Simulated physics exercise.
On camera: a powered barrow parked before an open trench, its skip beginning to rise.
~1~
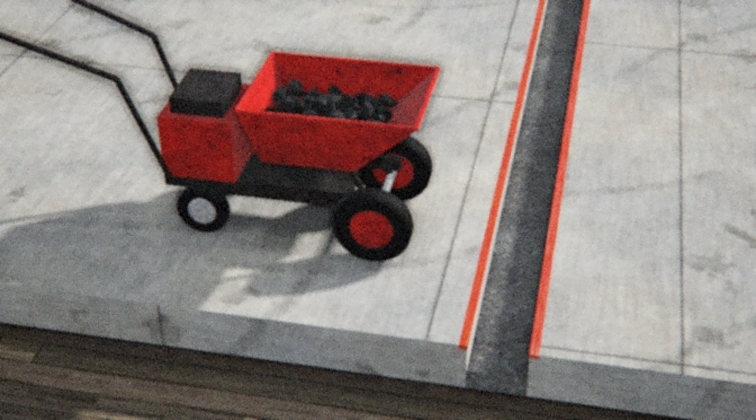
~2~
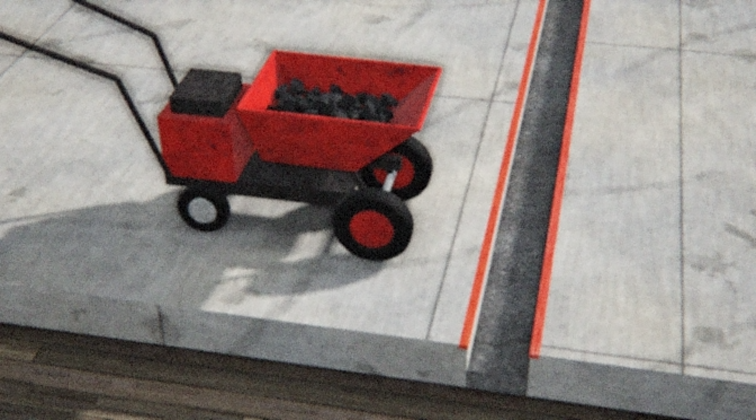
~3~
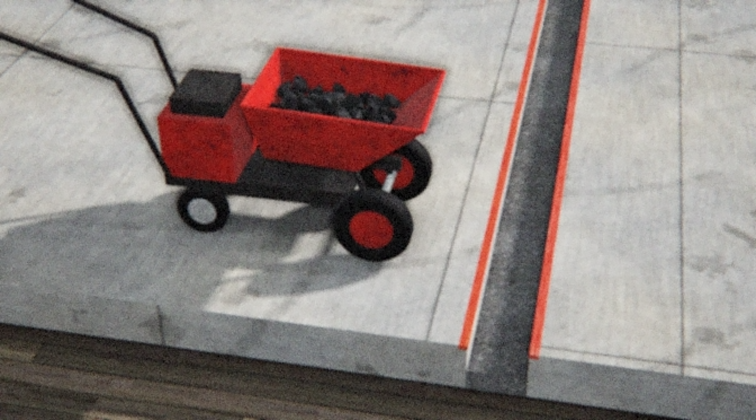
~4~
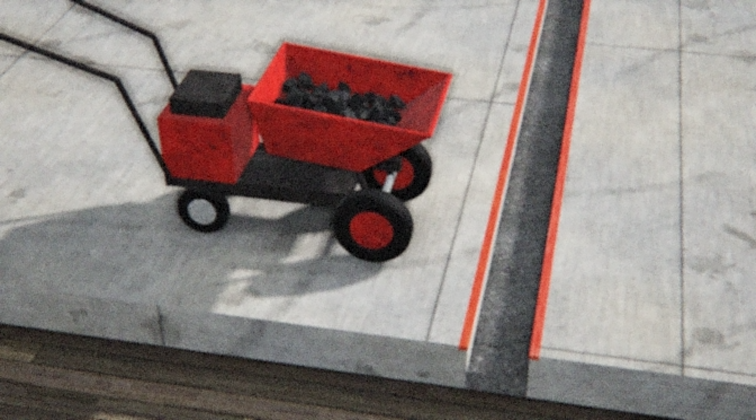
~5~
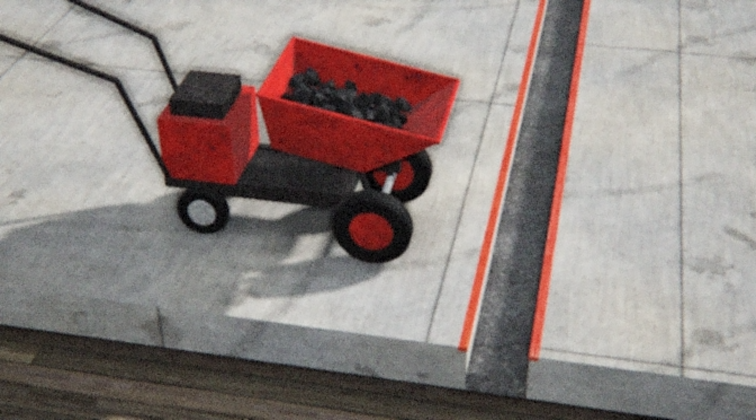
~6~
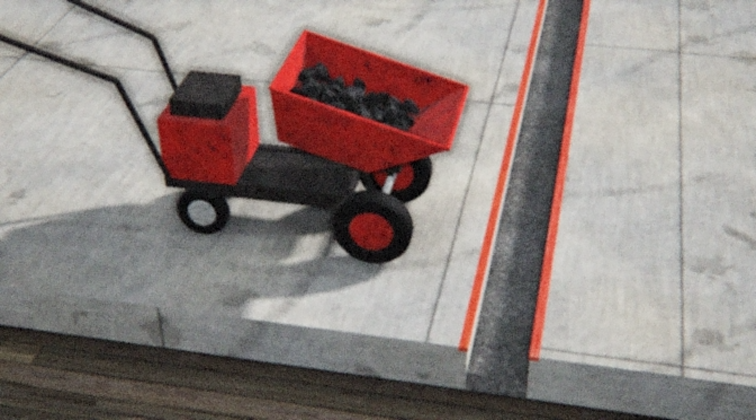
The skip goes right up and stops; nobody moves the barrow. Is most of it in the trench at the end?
The trench takes more than half.
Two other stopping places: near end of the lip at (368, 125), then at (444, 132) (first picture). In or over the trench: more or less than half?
The first try: Over half. The second: Below a half.
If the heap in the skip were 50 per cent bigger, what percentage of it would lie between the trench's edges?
Roughly 70 in a hundred.
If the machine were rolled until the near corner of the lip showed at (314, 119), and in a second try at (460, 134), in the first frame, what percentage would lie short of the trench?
In turn 60 and 0 in a hundred.
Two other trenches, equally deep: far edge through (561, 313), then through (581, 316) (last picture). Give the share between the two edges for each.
About 100 and 100 per cent.
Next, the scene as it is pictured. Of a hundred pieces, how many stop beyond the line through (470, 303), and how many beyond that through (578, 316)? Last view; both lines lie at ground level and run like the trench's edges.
Roughly 100 per cent, and 10 per cent.
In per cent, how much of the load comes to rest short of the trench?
Roughly 0 in a hundred.
Soon, skip tipped steeply; all in the skip.
A while on, skip tipped right over; most in the skip; about a quarter in or heaped over the trench; a stray few beyond it; a stray few falling.
Towards the end, skip tipped right over; a stray few in the skip; most in or heaped over the trench; about a quarter beyond it.
Finally, skip tipped right over; a stray few in the skip; most in or heaped over the trench; about a quarter beyond it.
